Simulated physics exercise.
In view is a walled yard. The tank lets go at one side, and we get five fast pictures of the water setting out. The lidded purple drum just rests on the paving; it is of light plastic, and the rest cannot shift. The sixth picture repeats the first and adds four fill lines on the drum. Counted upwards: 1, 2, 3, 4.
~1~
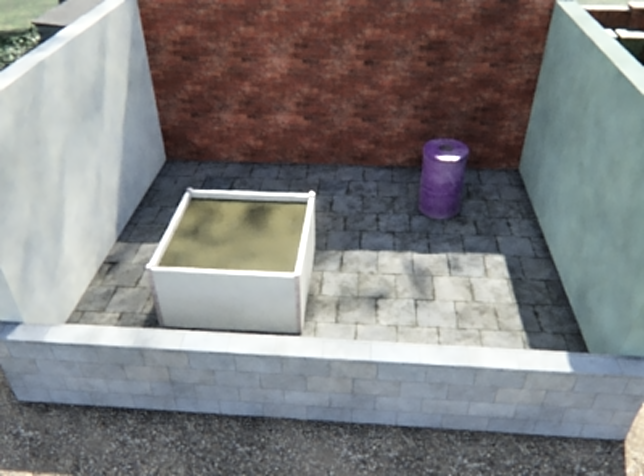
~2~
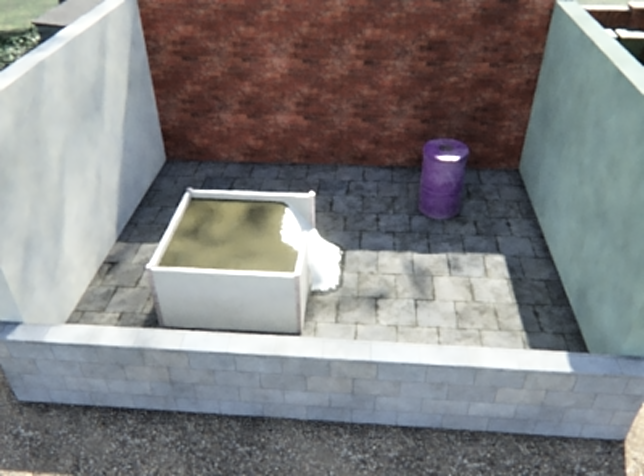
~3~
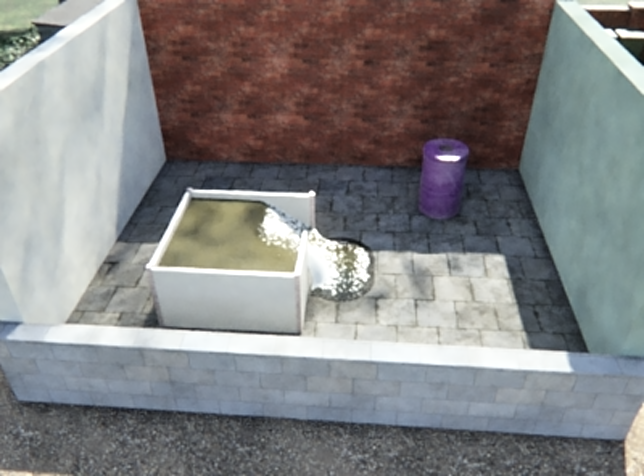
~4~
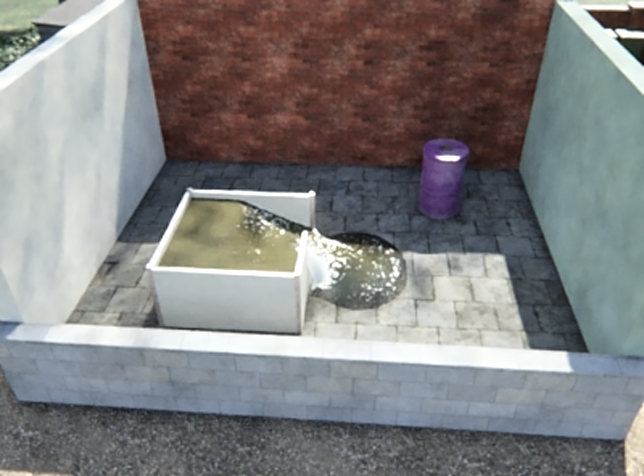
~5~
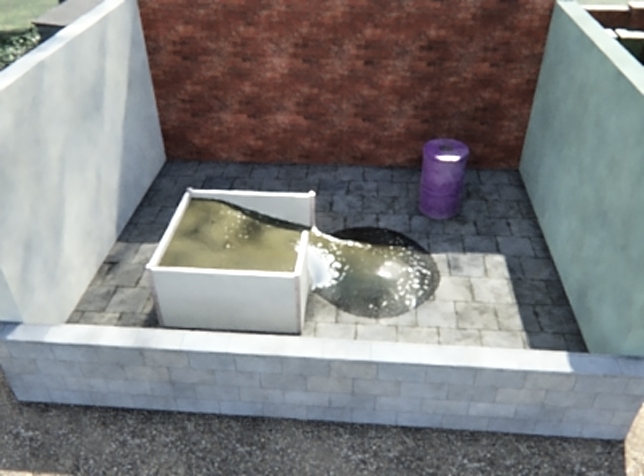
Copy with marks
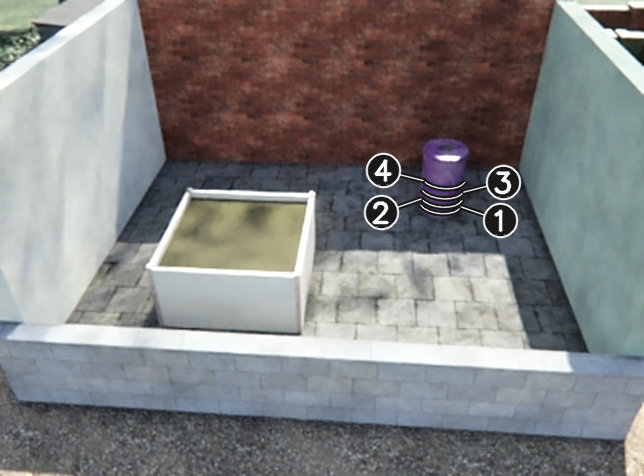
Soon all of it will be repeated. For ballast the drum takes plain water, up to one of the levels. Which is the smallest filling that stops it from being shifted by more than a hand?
Level 2.
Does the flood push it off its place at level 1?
Yes, it does.
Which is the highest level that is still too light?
That is level 1.
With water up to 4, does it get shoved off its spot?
No, that is safe.
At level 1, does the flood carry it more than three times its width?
No, it does not.
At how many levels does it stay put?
Three of them.
On the marked copy, 1 at (441, 213); 2 at (442, 207); 3 at (443, 198); 4 at (445, 188); from the bottom up 1, 2, 3, 4.
Choosing 1, it is pushed about its own width away.
Choosing 2, it does not move.
Choosing 3, it does not move.
Choosing 4, it does not move.
